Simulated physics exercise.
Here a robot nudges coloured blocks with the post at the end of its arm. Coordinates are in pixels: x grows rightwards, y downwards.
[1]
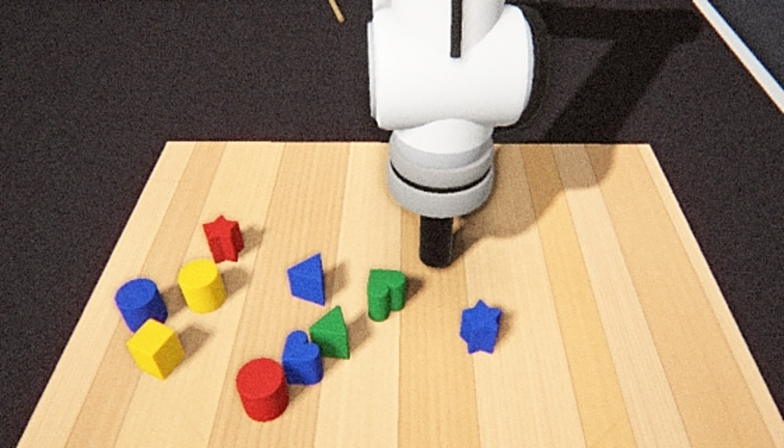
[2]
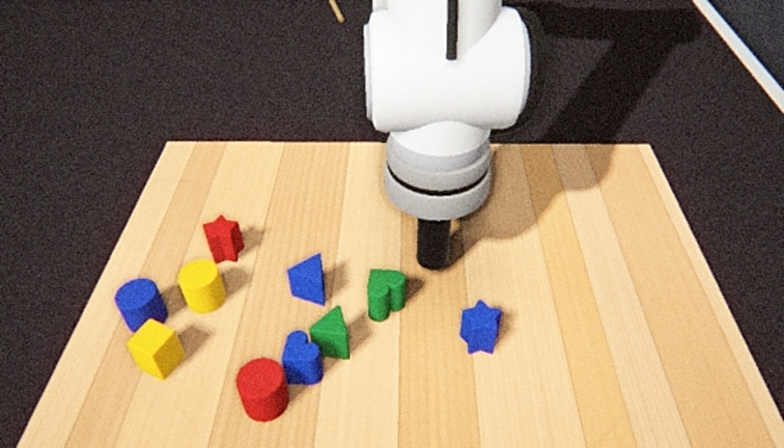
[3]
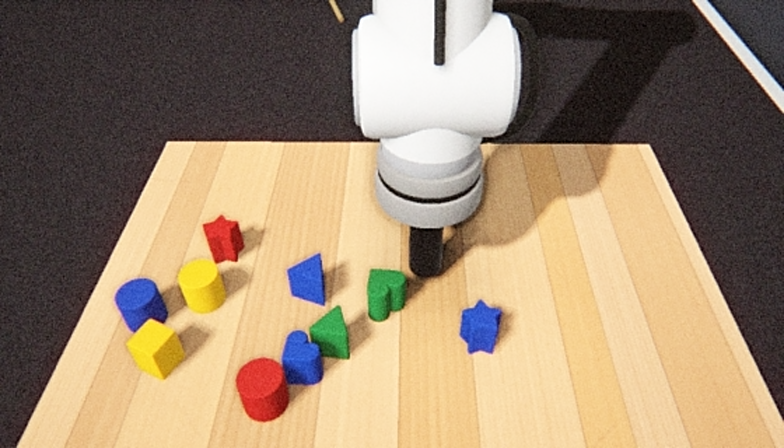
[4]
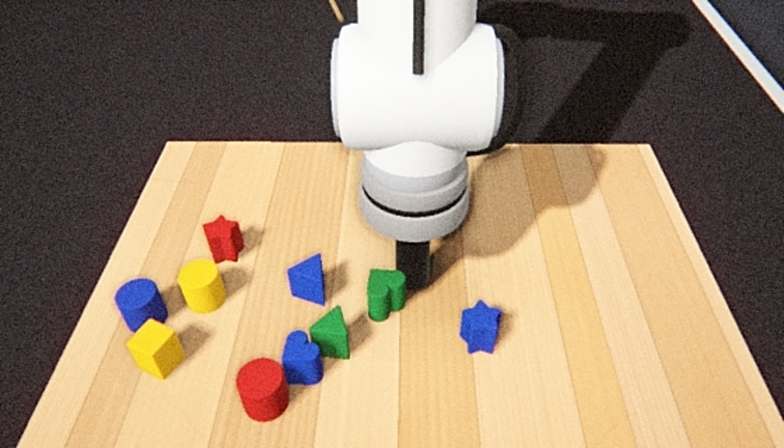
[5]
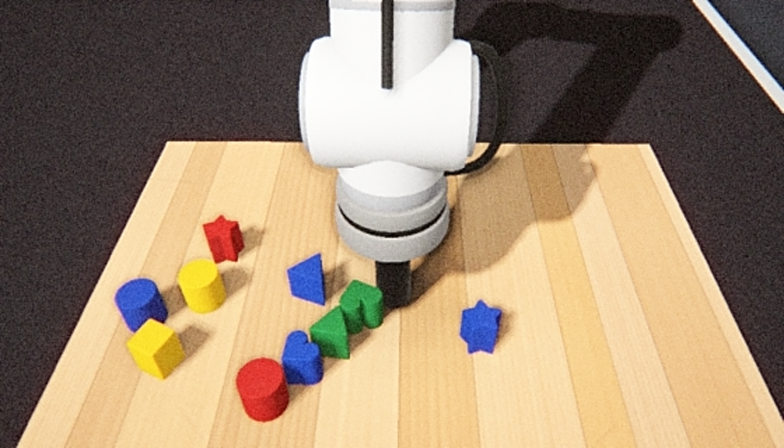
White robot arm moving left and nearer across a wooden table, pushing a green heart block toward a green triangular piece.
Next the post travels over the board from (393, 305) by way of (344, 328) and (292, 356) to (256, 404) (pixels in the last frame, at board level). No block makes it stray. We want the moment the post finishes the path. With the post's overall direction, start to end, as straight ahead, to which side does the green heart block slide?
Shifted right.
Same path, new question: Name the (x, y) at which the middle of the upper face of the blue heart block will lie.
By then it is at (278, 395).
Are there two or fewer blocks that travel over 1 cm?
No, that is not what happens.
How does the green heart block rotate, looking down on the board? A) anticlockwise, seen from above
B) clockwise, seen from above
The correct letter is B.
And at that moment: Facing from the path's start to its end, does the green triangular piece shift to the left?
Final answer: Yes.
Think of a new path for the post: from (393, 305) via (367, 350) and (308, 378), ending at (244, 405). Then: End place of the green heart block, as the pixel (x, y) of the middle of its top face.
Its top middle: (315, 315).
What follows on the original path. One third of the way, post at (341, 320); red disc at (253, 382); blue heart block at (291, 355); green triangular piece at (309, 332), turned 80° anticlockwise; green heart block at (304, 304), turned 55° clockwise.
Two thirds of the way, post at (290, 347); red disc at (236, 394); blue heart block at (275, 374), turned 45° clockwise; green triangular piece at (304, 353), turned 100° anticlockwise; green heart block at (264, 309).
At the end, post at (253, 395); red disc at (220, 416); blue heart block at (278, 395), turned 30° clockwise; green triangular piece at (308, 355), turned 115° anticlockwise; green heart block at (264, 309), turned 120° clockwise.
